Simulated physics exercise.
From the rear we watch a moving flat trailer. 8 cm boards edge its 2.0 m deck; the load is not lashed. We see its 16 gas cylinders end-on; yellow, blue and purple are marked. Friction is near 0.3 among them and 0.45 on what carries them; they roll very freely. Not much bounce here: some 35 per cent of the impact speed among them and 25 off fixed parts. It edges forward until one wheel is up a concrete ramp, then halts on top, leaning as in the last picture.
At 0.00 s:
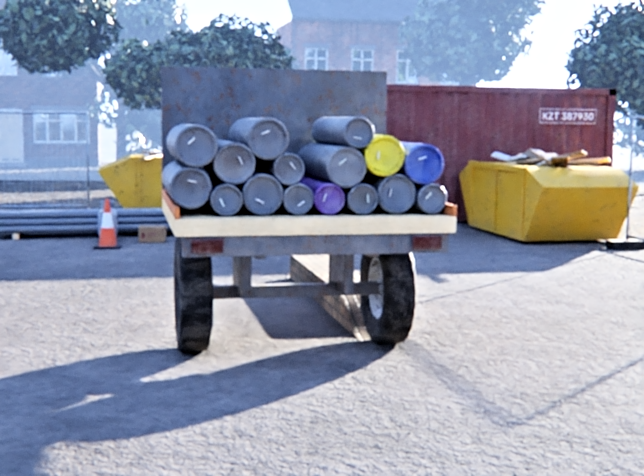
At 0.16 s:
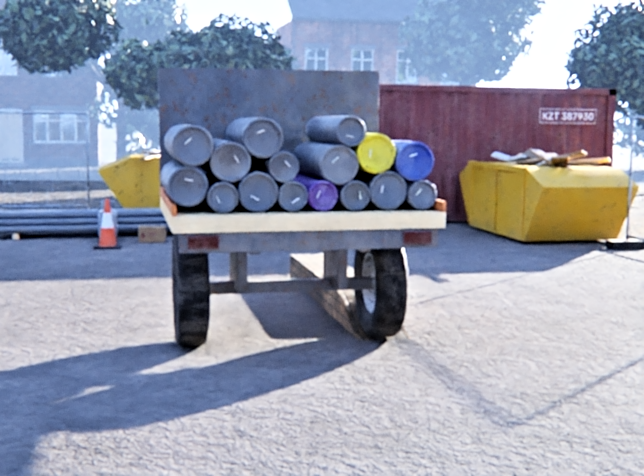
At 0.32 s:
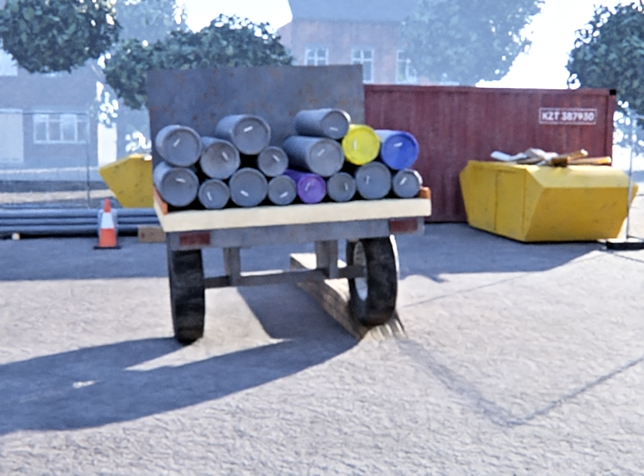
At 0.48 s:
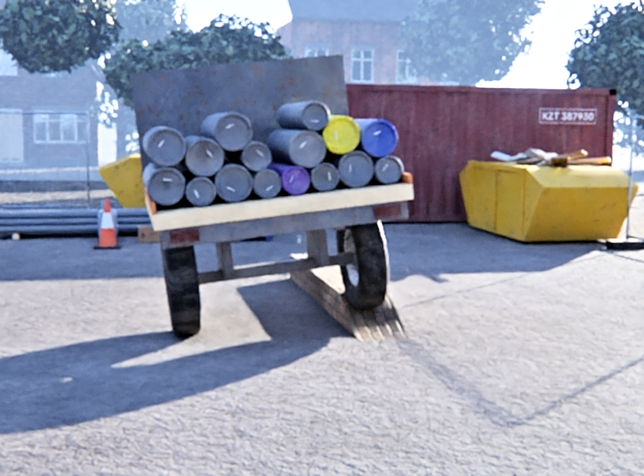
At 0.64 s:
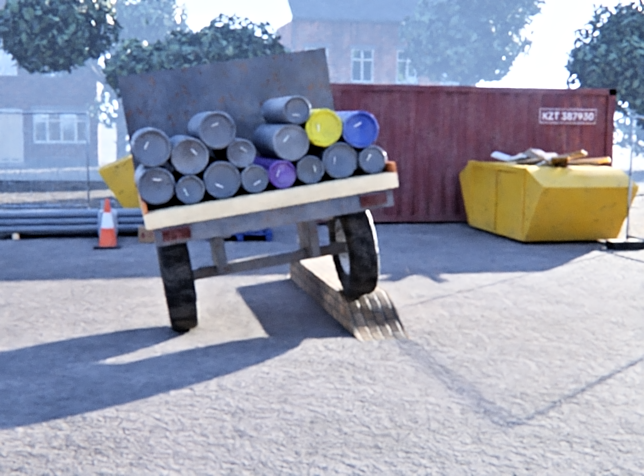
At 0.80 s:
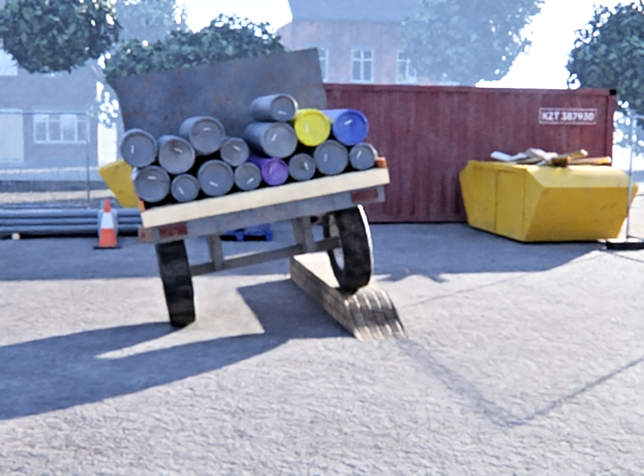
Flatbed trailer stacked with loose gas cylinders rolling away in a yard, its right wheel climbing a ramp, deck leaning left.
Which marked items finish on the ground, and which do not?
Yellow cylinder does not, blue does not, purple does not.
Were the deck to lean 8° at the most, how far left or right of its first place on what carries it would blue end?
It would end about 0 cm to the left of where it began.
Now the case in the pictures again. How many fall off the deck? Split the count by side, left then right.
Left 1, right 0.
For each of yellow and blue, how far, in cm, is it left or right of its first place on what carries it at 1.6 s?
Leftward shifts - yellow 15, blue 0.
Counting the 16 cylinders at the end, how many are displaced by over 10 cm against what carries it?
In total, 4.
By 1.6 s, yellow is up on others, 65 cm from the right edge; blue is up on others, 20 cm from the right edge; purple is on the deck, 90 cm from the right edge; 1 off so far.
By 2.6 s, as before, yellow, blue, purple; 1 off so far.
Finally (3.8 s), yellow is up on others, 65 cm from the right edge; blue is up on others, 20 cm from the right edge; purple is on the deck, 90 cm from the right edge; 1 off so far.
